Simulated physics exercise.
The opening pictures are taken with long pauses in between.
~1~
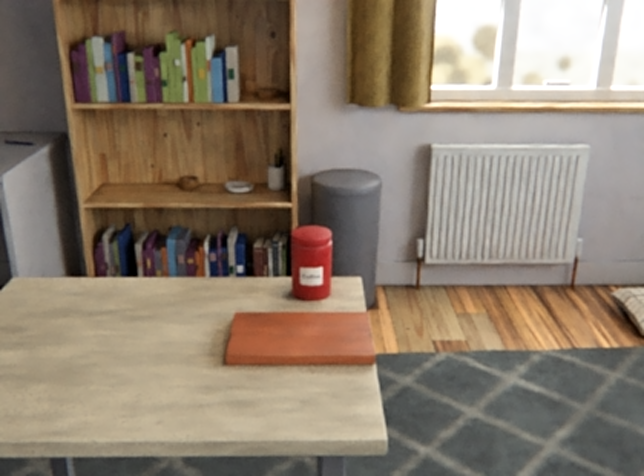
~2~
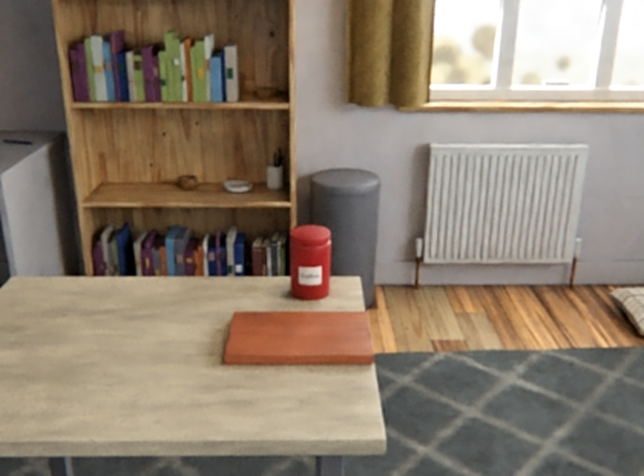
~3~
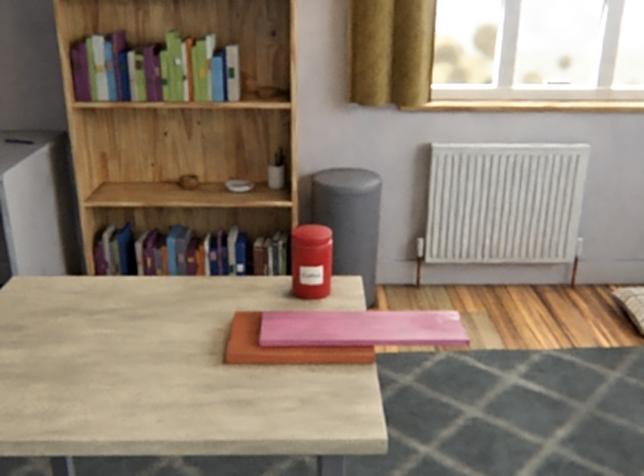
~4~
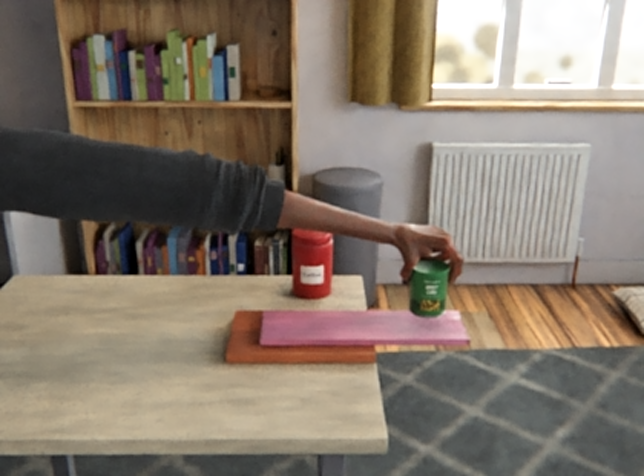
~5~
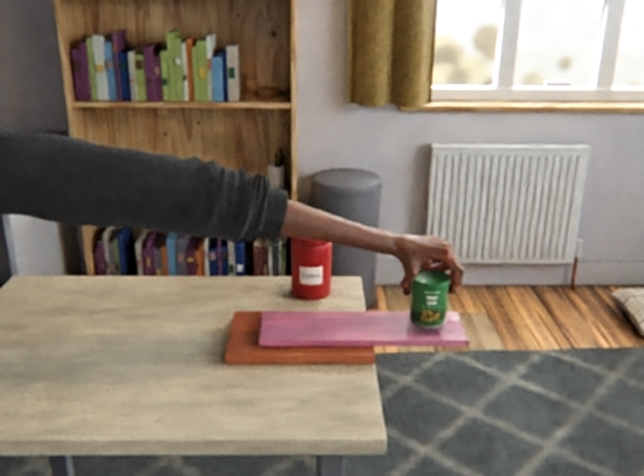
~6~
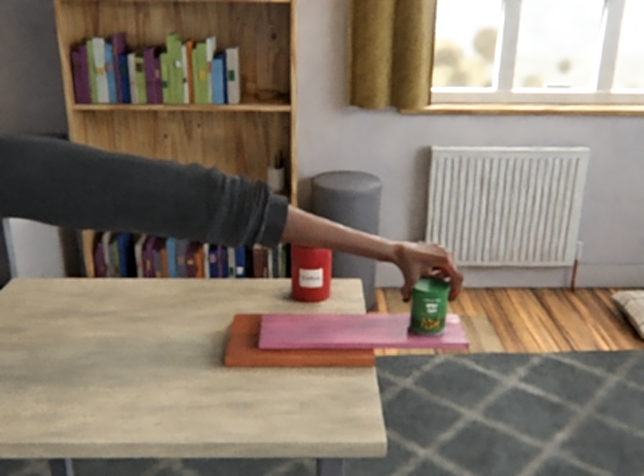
In this clip, an orange slab and a red jar sit on a table, then a pink plank appears on the slab, extending past the table's right edge, and a hand lowers a green tin onto the plank's right end.
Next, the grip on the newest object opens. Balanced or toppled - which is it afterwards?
Turns out the setup gives way once it's let go.
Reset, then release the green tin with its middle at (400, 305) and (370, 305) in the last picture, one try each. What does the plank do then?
Topples, then stays put.
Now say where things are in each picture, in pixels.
In the first frame, the last thing is not in view yet; orange slab (301, 337).
In the second frame, the last thing is not in view yet; red jar (310, 262).
In the third frame, the last thing is not in view yet; pink plank (363, 328).
The fourth frame shows coming down; green tin (429, 288); orange slab (302, 335).
The fifth frame shows coming down; green tin (429, 298); red jar (311, 262).
The sixth frame shows in place under the hand; green tin (429, 306); pink plank (362, 331).
Then, 0.40 s on from there, green tin now down on the floor or falling; pink plank turned 63° from how it was put.
Then, 0.60 s on from there, pink plank now down on the floor or falling.
Then, 0.80 s on from there, things are still on the move.
In the end, down on the floor or falling, pink plank and green tin; the other 2 unmoved. The plank goes over.
